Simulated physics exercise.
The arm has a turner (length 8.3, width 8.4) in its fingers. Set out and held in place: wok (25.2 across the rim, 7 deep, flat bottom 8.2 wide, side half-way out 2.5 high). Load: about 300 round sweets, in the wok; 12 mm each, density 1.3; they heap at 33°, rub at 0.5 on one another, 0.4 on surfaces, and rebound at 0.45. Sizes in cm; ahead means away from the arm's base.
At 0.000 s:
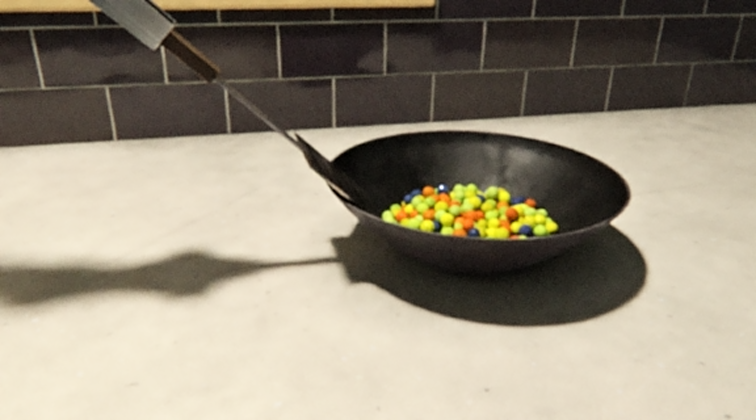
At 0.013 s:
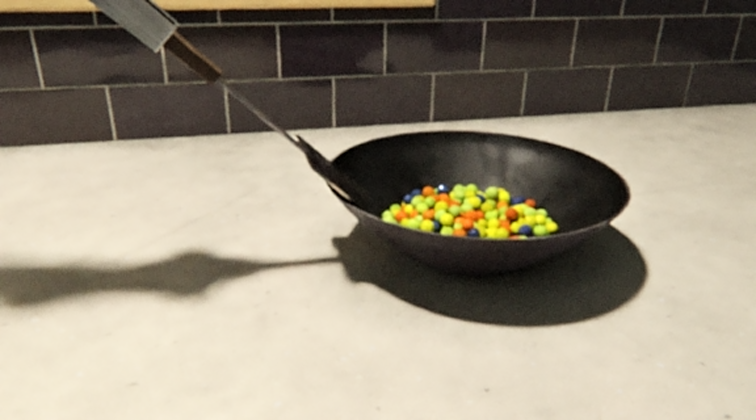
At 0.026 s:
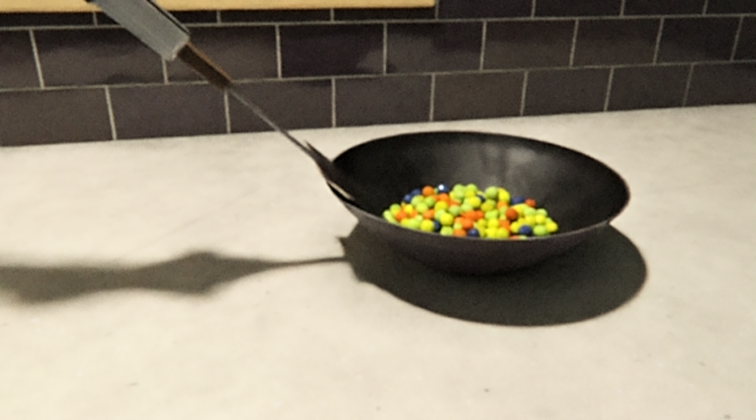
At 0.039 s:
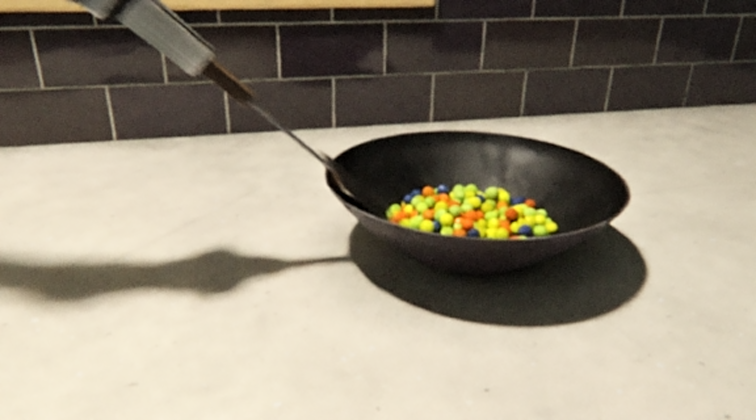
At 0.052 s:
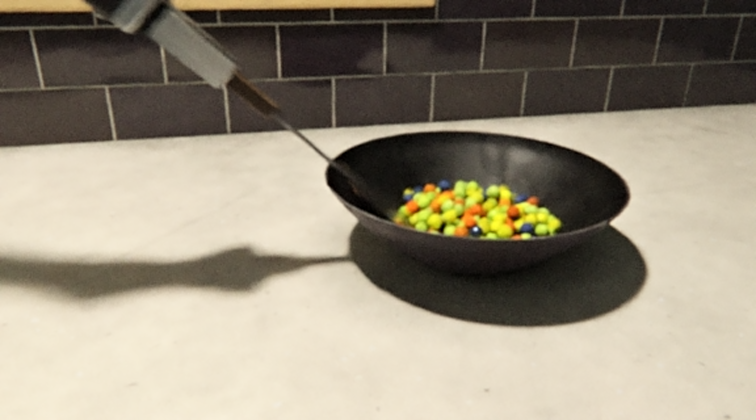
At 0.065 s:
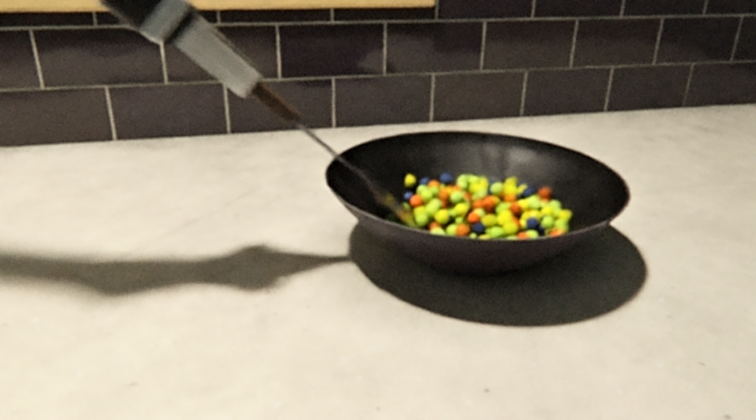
On a pale countertop, a robot arm holding a turner slides it down into a black wok, nudging colourful round sweets rightward.
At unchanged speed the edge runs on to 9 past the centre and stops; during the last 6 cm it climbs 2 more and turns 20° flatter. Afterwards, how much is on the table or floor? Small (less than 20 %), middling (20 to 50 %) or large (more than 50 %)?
Answer: Large; more than 50 % of the round sweets finish on the table or floor.
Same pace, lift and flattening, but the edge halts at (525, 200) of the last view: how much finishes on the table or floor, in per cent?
About 25 per cent.
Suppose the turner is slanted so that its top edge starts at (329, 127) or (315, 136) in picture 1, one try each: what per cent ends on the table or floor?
Some 60 and 55 per cent.
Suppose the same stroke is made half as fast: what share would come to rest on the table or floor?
Then about 40 per cent.
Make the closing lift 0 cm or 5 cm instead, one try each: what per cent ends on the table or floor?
About 60 and 50 per cent.
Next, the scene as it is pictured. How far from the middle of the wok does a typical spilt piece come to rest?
About 38 cm.
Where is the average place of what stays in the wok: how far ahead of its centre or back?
Roughly 2.5 cm ahead.
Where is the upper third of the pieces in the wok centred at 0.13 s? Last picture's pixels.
Near (551, 177).
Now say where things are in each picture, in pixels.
In the first frame, turner top edge at (302, 149), sloping 44°; upper third of the load around (468, 217), from x 390 to 550, top at y 190; 305 in the wok.
In the second frame, turner top edge at (304, 150), sloping 44°; upper third of the load around (468, 217), from x 390 to 550, top at y 190.
In the third frame, turner top edge at (314, 157), sloping 44°; upper third of the load around (468, 217), from x 390 to 550, top at y 190.
In the fourth frame, turner top edge at (332, 169), sloping 44°; upper third of the load around (468, 216), from x 390 to 550, top at y 190.
In the fifth frame, turner top edge at (351, 178), sloping 44°; upper third of the load around (472, 213), from x 390 to 555, top at y 185.
In the sixth frame, turner top edge at (370, 184), sloping 44°; upper third of the load around (480, 207), from x 390 to 565, top at y 180; 305 in the wok.
By 0.10 s, sloping 44°, highest piece 7 above the table; 305 in the wok.
By 0.13 s, sloping 39°, highest piece 8 above the table; 305 in the wok.
By 0.34 s, sloping 24°, highest piece 21 above the table; 131 in the wok, 36 on the table or floor, 138 on the blade or in flight.
By 1.39 s, sloping 24°, highest piece 4 above the table; 174 on the table or floor, 131 in the wok.
Final count, 174 on the table or floor, 131 in the wok. That is 57 % on the table or floor.
